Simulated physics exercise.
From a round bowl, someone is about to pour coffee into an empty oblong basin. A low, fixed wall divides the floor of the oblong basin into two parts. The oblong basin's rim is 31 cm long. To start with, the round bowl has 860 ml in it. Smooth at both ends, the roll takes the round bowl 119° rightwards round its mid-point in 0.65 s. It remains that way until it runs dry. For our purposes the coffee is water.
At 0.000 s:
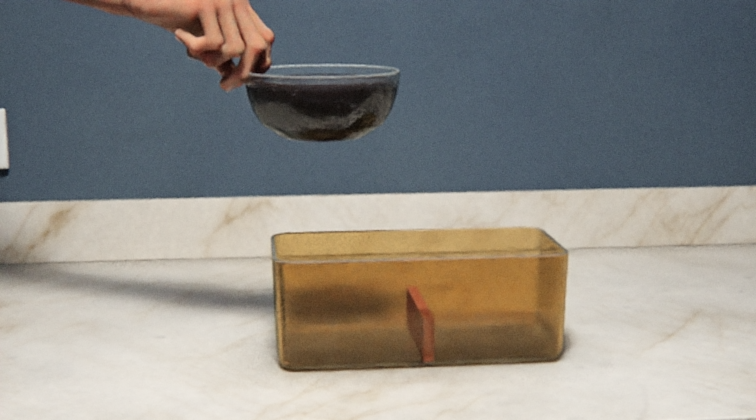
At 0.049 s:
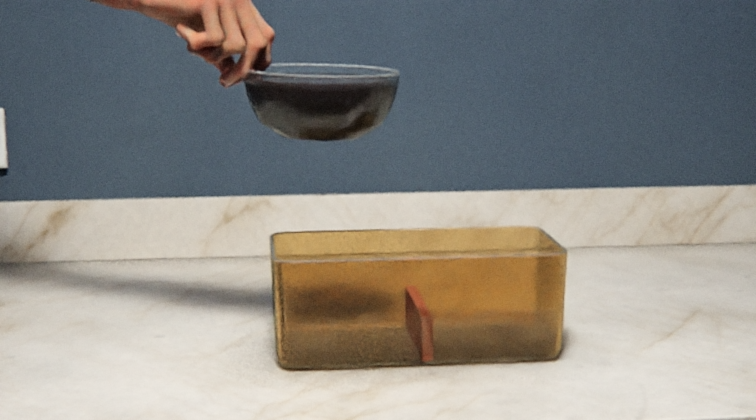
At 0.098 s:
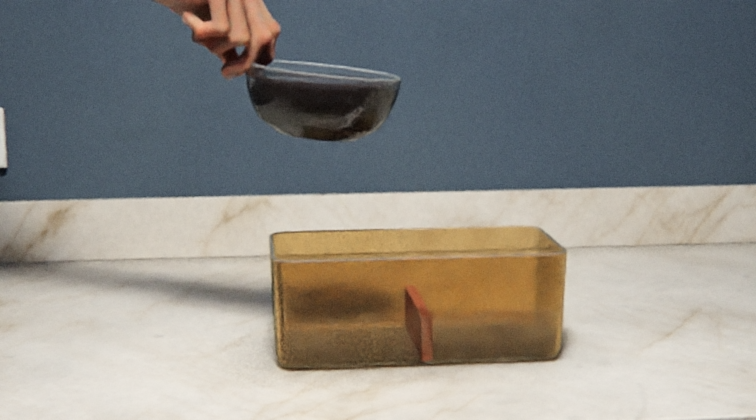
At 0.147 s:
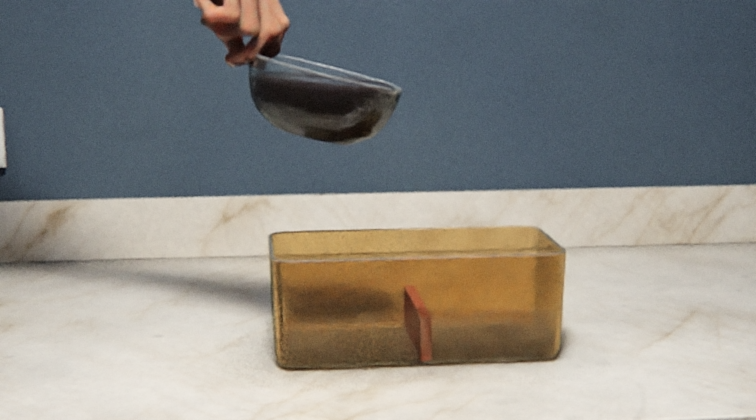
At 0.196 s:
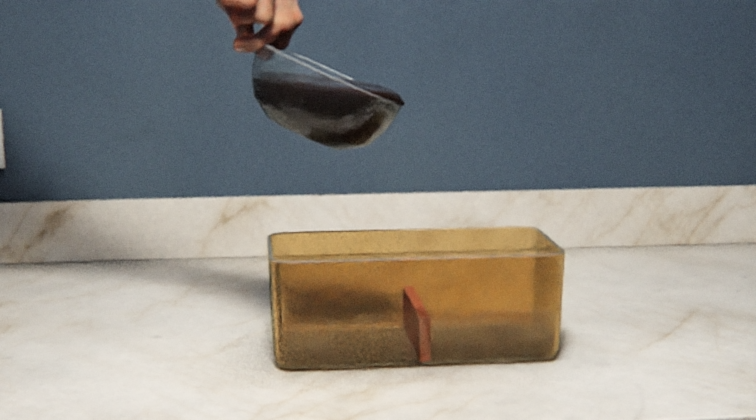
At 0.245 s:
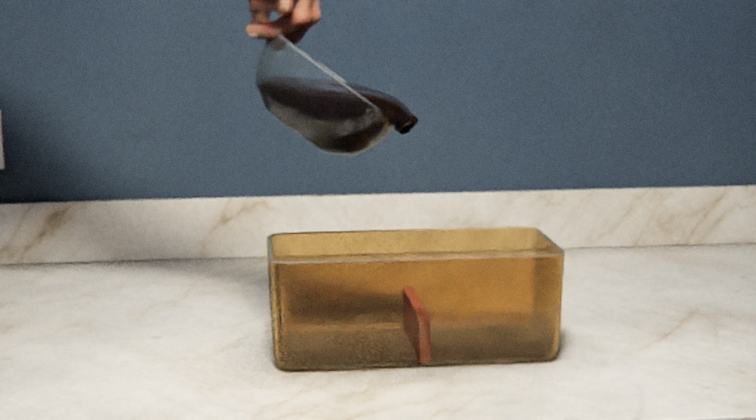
On a marble counter against a blue wall, a hand held a clear bowl of dark liquid above an amber oblong basin, then tilted it rightwards until some liquid slipped over its lip.
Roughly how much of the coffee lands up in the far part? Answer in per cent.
Around 56 %.
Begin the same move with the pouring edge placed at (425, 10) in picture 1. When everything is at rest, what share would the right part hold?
In that case roughly 70 per cent.
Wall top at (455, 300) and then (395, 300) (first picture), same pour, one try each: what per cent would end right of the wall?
First 30, then 75 per cent.
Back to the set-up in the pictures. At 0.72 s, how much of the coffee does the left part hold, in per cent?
I'd put it at close to 28 %.
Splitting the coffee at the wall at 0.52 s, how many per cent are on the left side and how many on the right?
About 4 left, 58 right.
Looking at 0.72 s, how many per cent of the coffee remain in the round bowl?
0 in a hundred, give or take.
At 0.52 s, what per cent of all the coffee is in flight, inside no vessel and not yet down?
Some 34 % is the figure.
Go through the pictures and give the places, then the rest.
In the first picture, tilt 0°; pouring edge (398, 72); surface from (249, 81) to (395, 80); the oblong basin's rim runs from (273, 249) to (554, 242); the wall's top is at (420, 302).
In the second picture, tilt 2°; pouring edge (397, 73); surface from (248, 80) to (394, 80).
In the third picture, tilt 7°; pouring edge (399, 80); surface from (250, 76) to (395, 83).
In the fourth picture, tilt 14°; pouring edge (400, 91); surface from (252, 74) to (398, 87).
In the fifth picture, tilt 25°; pouring edge (399, 106); surface from (255, 75) to (396, 98); 3 per cent is over the edge.
In the sixth picture, tilt 37°; pouring edge (396, 123); surface from (259, 80) to (378, 101); 11 per cent is over the edge.
After 0.52 s the tilt is 107° and 4 per cent is still to pour, 4 is left of the wall and 58 right of it.
After 0.72 s the tilt is 119° and 0 per cent is still to pour, 27 is left of the wall and 50 right of it.
After 0.92 s the tilt is 119° and 0 per cent is still to pour, 33 is left of the wall and 62 right of it.
After 1.15 s the tilt is 119° and 0 per cent is still to pour, 39 is left of the wall and 57 right of it.
In the end 39 per cent lies left of the wall, 56 right of it and 5 outside.
